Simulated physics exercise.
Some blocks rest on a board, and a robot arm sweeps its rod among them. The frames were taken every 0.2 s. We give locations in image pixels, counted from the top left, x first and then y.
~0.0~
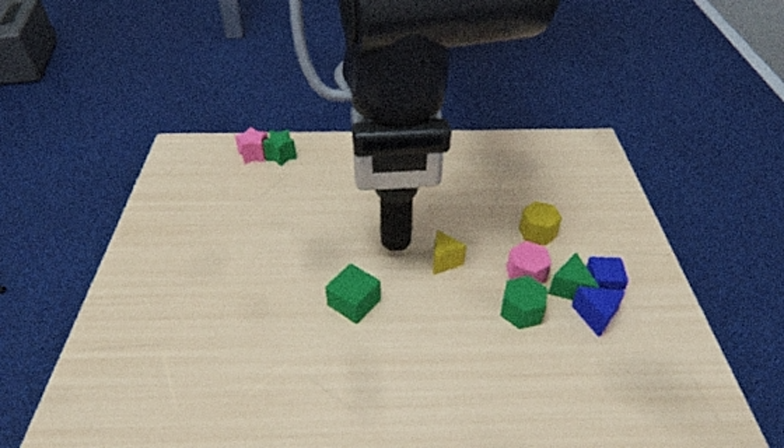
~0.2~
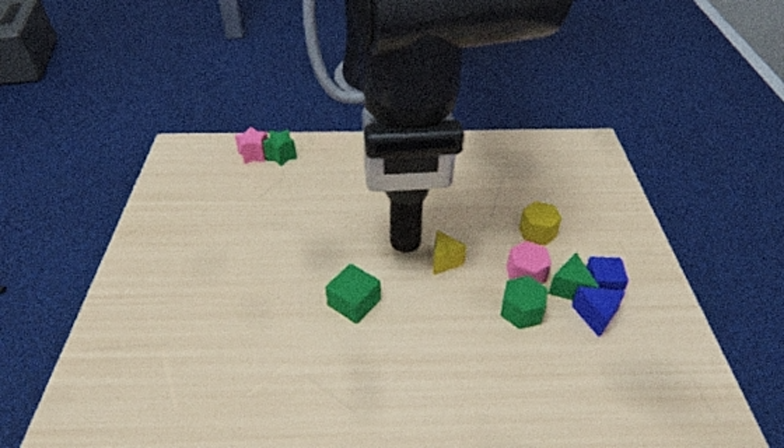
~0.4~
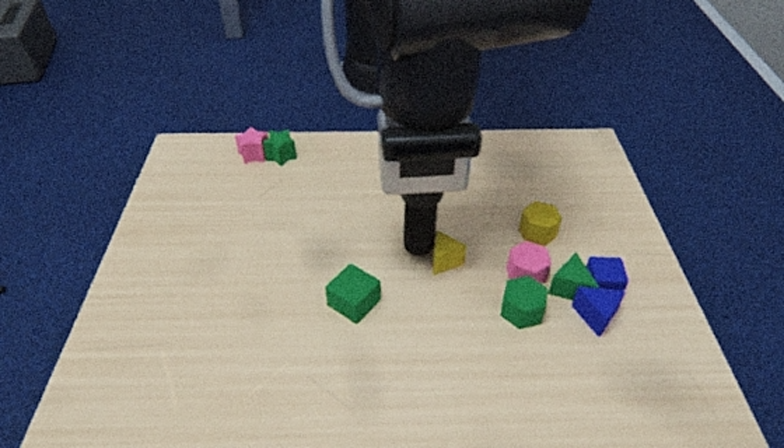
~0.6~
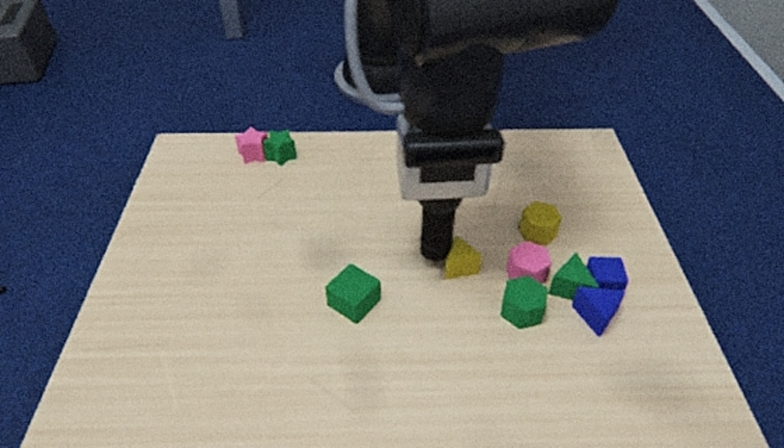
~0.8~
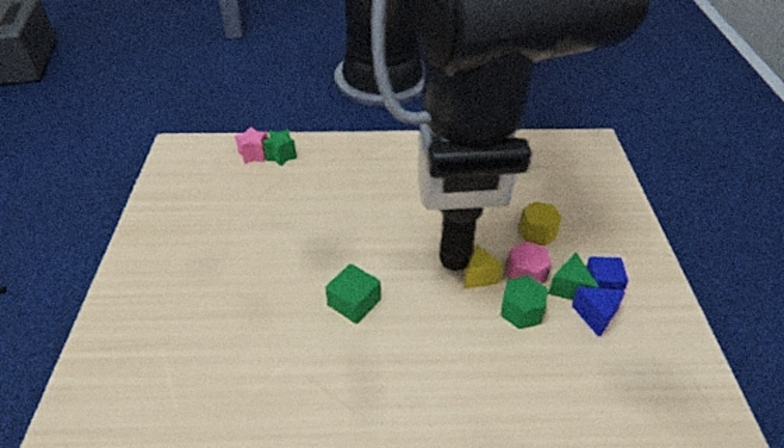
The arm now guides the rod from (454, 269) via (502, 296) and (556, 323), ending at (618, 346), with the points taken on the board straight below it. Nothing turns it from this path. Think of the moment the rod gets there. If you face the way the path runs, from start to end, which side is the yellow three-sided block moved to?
It heads left.
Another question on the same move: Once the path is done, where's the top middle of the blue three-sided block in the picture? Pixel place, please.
It will end up at (632, 295).
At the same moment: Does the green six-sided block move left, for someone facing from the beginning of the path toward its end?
No.
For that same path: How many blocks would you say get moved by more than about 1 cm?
Moved: More than two.
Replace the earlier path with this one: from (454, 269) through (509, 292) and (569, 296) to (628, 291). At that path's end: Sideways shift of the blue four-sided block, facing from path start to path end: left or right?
Pushed left.
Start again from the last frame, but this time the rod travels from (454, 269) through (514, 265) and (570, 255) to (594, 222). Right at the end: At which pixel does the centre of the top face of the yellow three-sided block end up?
Top centre: (537, 268).
The first path, step by step. One third of the way, rod (504, 287); yellow three-sided block (536, 283); green six-sided block (545, 310); pink six-sided block (535, 255).
Two thirds of the way, rod (560, 315); yellow three-sided block (594, 306); green six-sided block (575, 340), turned 45° clockwise; pink six-sided block (535, 255); blue three-sided block (617, 297), turned 20° anticlockwise.
At the end, rod (622, 337); yellow three-sided block (655, 323), turned 35° anticlockwise; green six-sided block (586, 349), turned 95° clockwise; pink six-sided block (535, 255); blue three-sided block (632, 295), turned 45° anticlockwise.
